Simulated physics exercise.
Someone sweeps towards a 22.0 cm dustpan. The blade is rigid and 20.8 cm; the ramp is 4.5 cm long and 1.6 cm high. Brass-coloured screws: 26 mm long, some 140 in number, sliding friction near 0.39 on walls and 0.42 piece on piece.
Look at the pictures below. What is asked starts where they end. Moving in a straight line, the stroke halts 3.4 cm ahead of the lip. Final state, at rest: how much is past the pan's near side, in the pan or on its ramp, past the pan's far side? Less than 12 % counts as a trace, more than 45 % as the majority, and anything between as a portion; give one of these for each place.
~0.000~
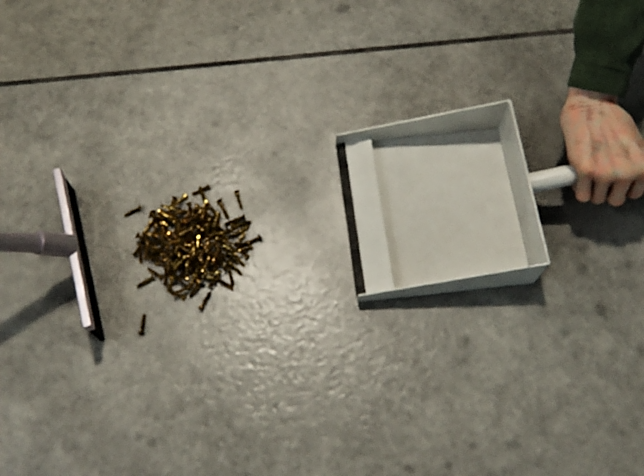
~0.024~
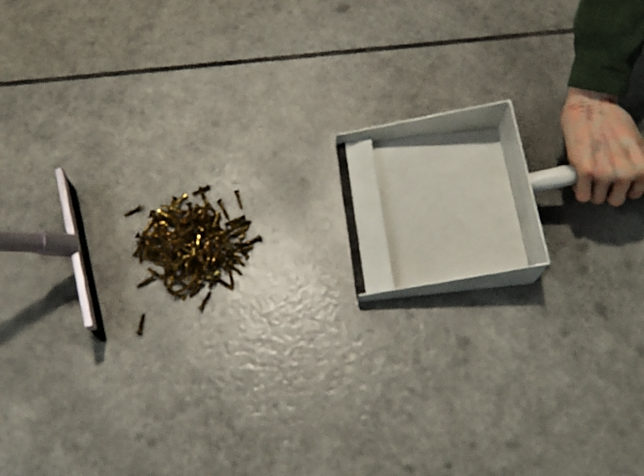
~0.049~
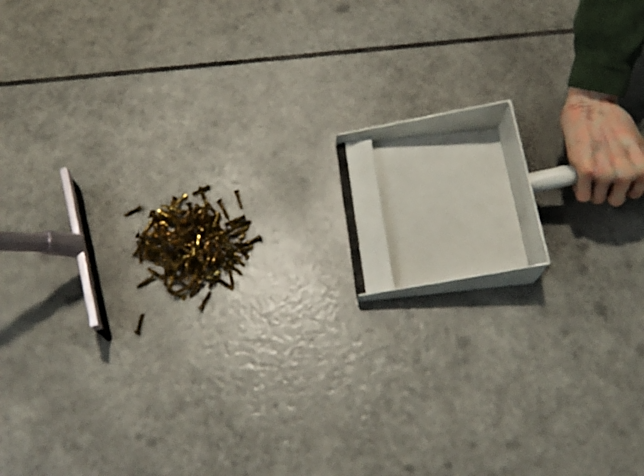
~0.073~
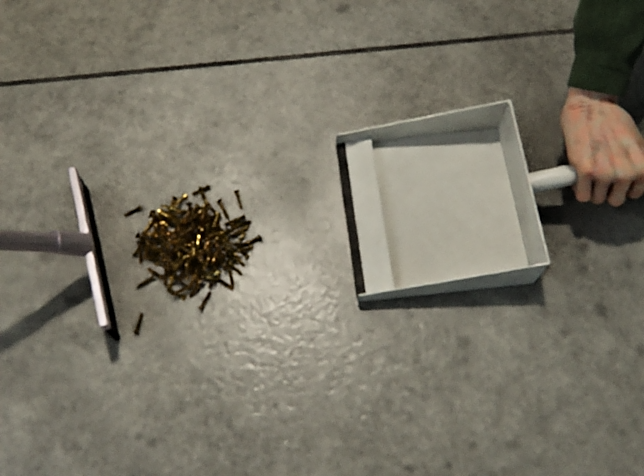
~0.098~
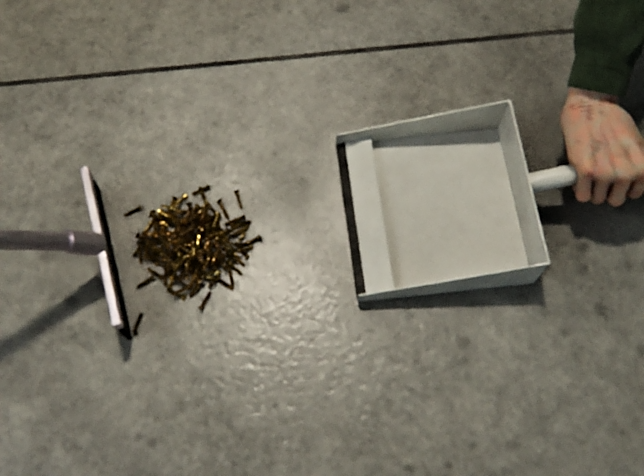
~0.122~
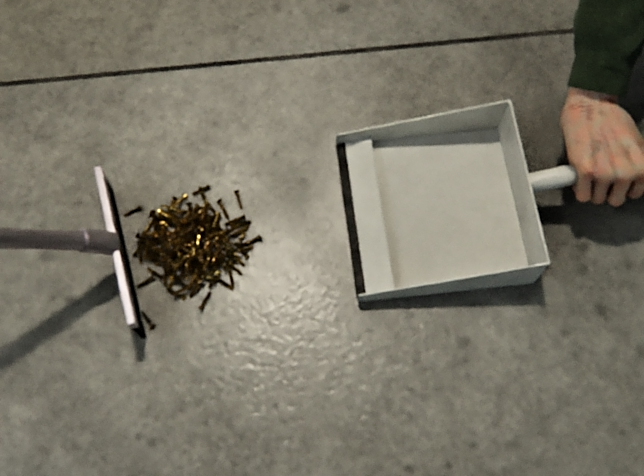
Near side - a trace, pan - a portion, far side - a trace.
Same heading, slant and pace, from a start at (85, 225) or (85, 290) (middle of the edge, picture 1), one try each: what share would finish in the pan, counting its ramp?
About 25 and 15 per cent.
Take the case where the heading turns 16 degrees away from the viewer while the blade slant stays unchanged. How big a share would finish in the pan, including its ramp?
Pan plus ramp: Some 25 %.
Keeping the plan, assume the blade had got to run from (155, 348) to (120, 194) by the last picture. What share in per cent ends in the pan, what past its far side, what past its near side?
Pan 15 % / far 0 % / near 10 %.
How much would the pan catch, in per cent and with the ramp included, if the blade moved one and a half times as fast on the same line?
It would be around 45 percent.
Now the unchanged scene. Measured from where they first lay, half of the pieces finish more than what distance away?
Median shift: Approx. 18 cm.
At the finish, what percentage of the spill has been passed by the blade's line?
I'd say close to 5 per cent.
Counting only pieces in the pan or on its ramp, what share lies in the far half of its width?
Some 30 per cent.
After 0.29 s, middle of the blade 17 cm from the lip; 0 % over the lip, far side 0 %, near side 0 %.
After 0.41 s, middle of the blade 8 cm from the lip; 0 % over the lip, far side 0 %, near side 0 %.
Then, at 0.65 s, middle of the blade 5 cm from the lip; 20 % over the lip, far side 5 %, near side 0 %.
In the end, at 1.6 s, near side 0 %, pan 20 %, far side 5 %, in front of the lip or behind the blade 75 %.
